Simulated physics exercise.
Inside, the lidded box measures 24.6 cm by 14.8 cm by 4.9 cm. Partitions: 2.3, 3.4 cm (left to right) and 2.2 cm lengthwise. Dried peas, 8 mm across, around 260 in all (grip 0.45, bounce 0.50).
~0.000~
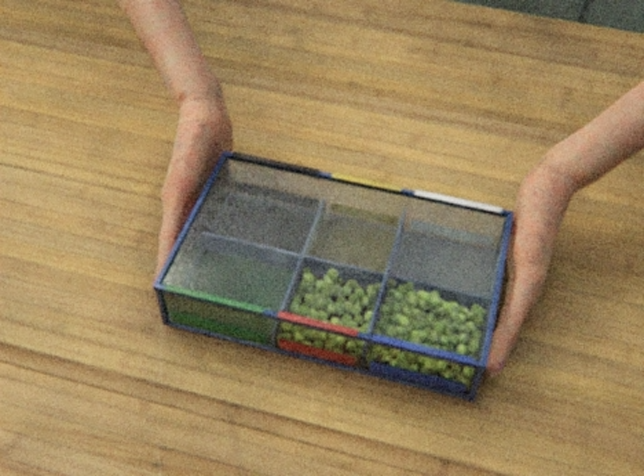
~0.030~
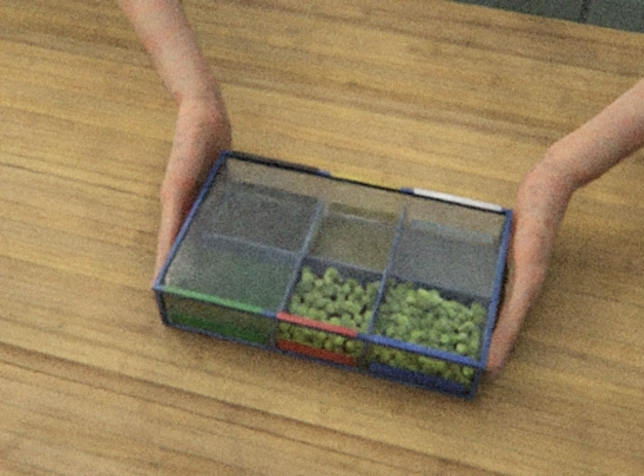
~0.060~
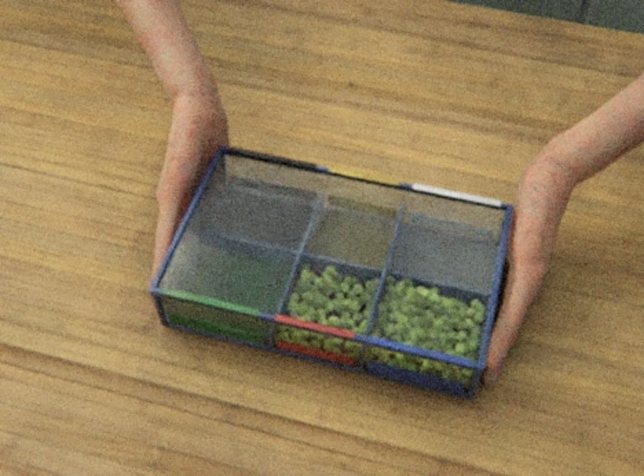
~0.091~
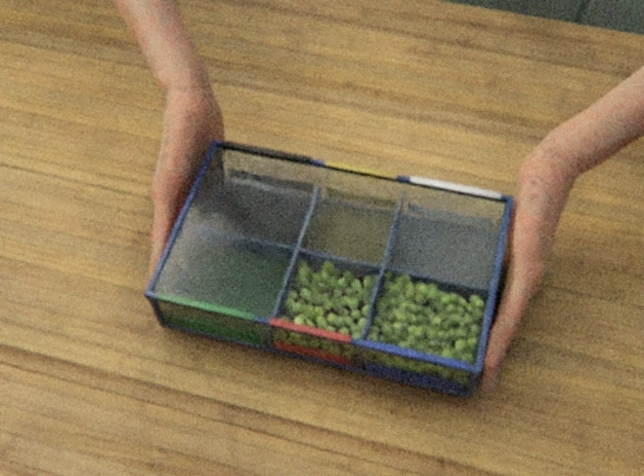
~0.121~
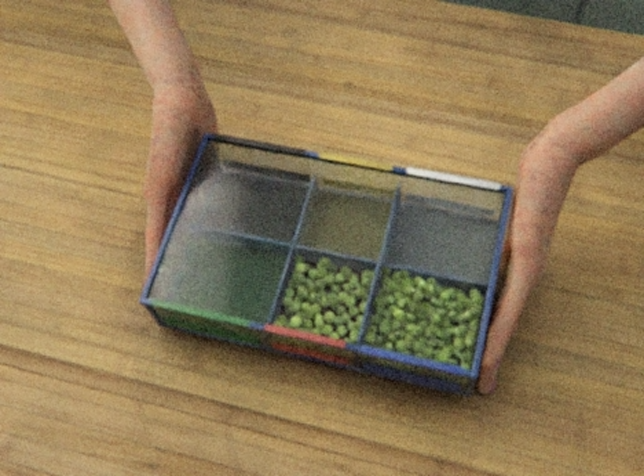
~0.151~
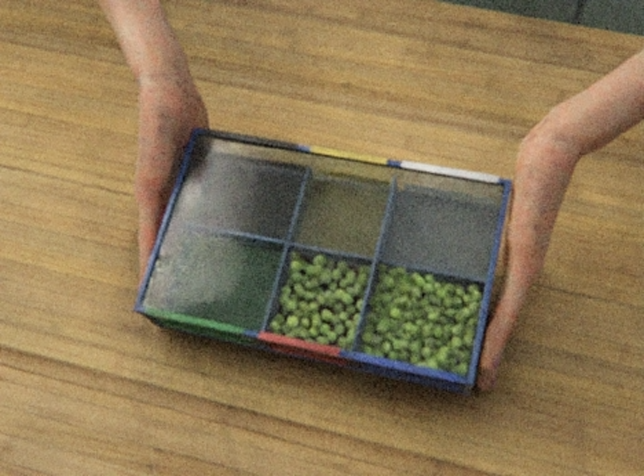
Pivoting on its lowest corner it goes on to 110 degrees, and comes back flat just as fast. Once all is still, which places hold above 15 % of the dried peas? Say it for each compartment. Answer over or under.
Red: Over, blue: Over, green: Under, yellow: Under, white: Under, black: Under.
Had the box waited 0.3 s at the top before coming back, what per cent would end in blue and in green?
Blue 65, green 5.
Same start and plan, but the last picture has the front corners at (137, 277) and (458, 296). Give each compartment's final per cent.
Red 5; blue 35; green 30; yellow 0; white 5; black 30.
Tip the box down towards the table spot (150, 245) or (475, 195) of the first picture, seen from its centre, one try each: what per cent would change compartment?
About 55 and 90 per cent.
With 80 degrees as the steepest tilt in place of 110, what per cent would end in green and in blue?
In that case green 0, blue 65.
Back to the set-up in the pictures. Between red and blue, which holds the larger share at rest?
The blue compartment.
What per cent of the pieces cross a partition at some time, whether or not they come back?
About 10 per cent.
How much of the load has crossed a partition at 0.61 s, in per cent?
Roughly 5 per cent.
After 0.61 s, tilt 109 degrees; red 30 %, blue 65 %, green 5 %.
After 0.91 s, tilt 46 degrees; red 30 %, blue 65 %, green 5 %.
After 1.31 s, tilt 0 degrees; red 30 %, blue 65 %, green 5 %.
By 1.8 s all is still; red 30 %, blue 65 %, green 5 %, yellow 0 %, white 0 %, black 0 %.
